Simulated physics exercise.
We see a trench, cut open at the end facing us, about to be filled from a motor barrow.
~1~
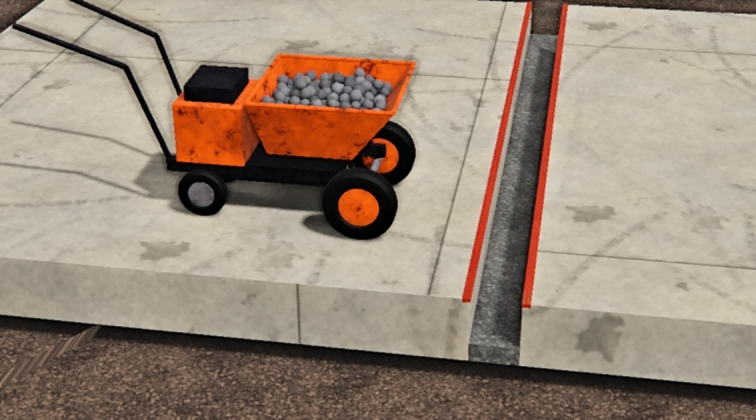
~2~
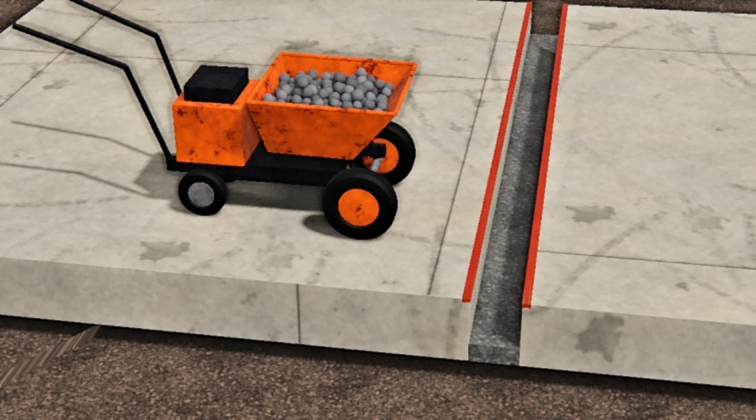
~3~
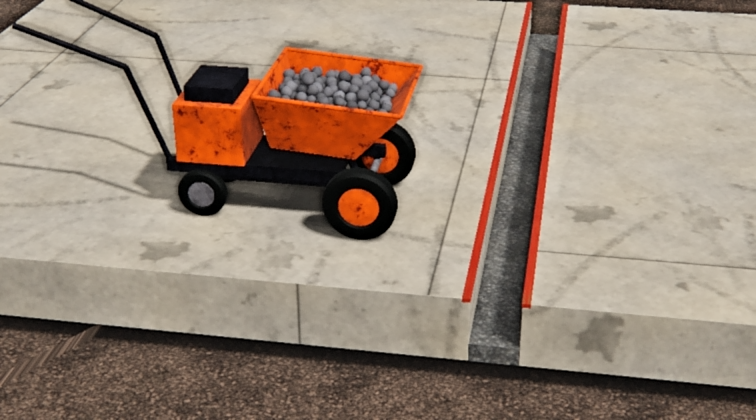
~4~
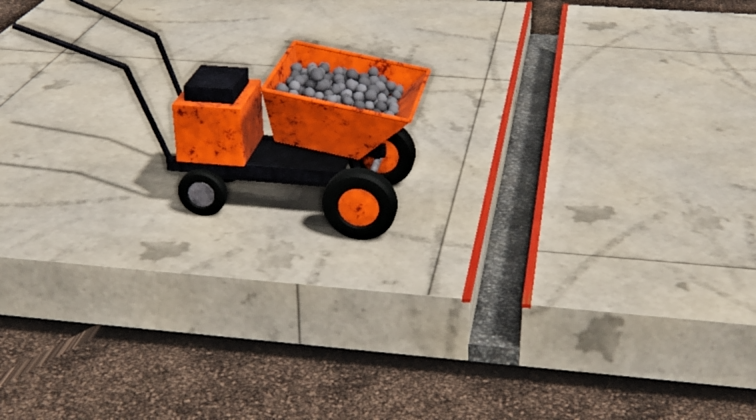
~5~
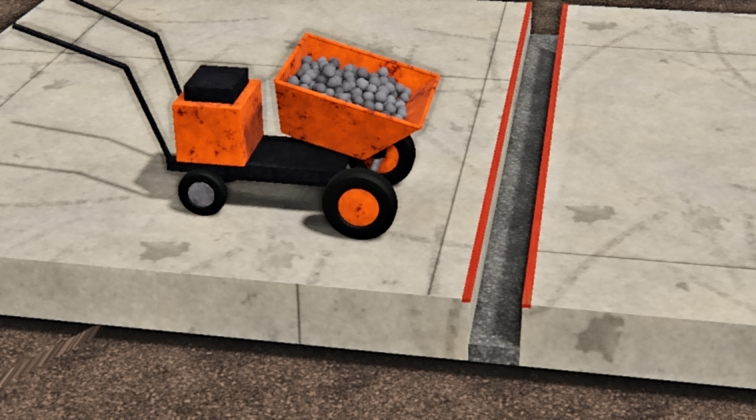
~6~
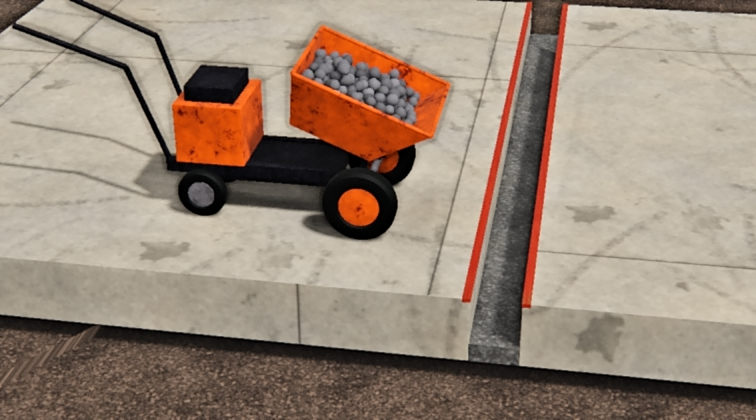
The orange skip of a motor barrow tilts toward the trench, carrying round grey cobbles.
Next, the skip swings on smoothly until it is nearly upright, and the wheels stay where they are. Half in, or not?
The trench takes the larger part.
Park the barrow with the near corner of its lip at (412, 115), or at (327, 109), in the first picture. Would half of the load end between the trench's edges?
In turn: The larger part; under half.
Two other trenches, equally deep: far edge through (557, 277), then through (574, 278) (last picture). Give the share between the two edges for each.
In turn 100 and 100 in a hundred.
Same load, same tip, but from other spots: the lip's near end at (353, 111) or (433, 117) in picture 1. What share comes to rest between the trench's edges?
About 40 and 50 per cent.
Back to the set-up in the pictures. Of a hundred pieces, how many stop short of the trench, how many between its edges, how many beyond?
About: Short 5, between 90, beyond 5 per cent.
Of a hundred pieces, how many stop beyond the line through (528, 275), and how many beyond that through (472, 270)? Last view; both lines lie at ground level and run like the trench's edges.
The first gives 0 %, the second 90 %.
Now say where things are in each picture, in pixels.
In the first picture, lip of the skip at (393, 114), level; top of the load at (322, 95), round cobbles; first edge of the trench at (472, 269); far edge at (530, 274), the trench under half as wide as the skip, and about as deep as wide.
In the second picture, lip of the skip at (395, 115), tipped barely; top of the load at (324, 94).
In the third picture, lip of the skip at (401, 117), tipped barely; top of the load at (316, 88).
In the fourth picture, lip of the skip at (409, 121), tipped a little; top of the load at (316, 86).
In the fifth picture, lip of the skip at (420, 128), tipped clearly; top of the load at (327, 82).
In the sixth picture, lip of the skip at (431, 137), tipped clearly; top of the load at (328, 81); first edge of the trench at (472, 269); far edge at (530, 274).
Soon, skip tipped steeply; all in the skip.
A while on, skip tipped right over; about half in the skip; a stray few short of the trench; about half in or heaped over the trench; a stray few beyond it.
Towards the end, skip tipped right over; a small part in the skip; a small part short of the trench; most in or heaped over the trench; a stray few beyond it.
Finally, skip tipped right over; a small part in the skip; a small part short of the trench; most in or heaped over the trench; a stray few beyond it.
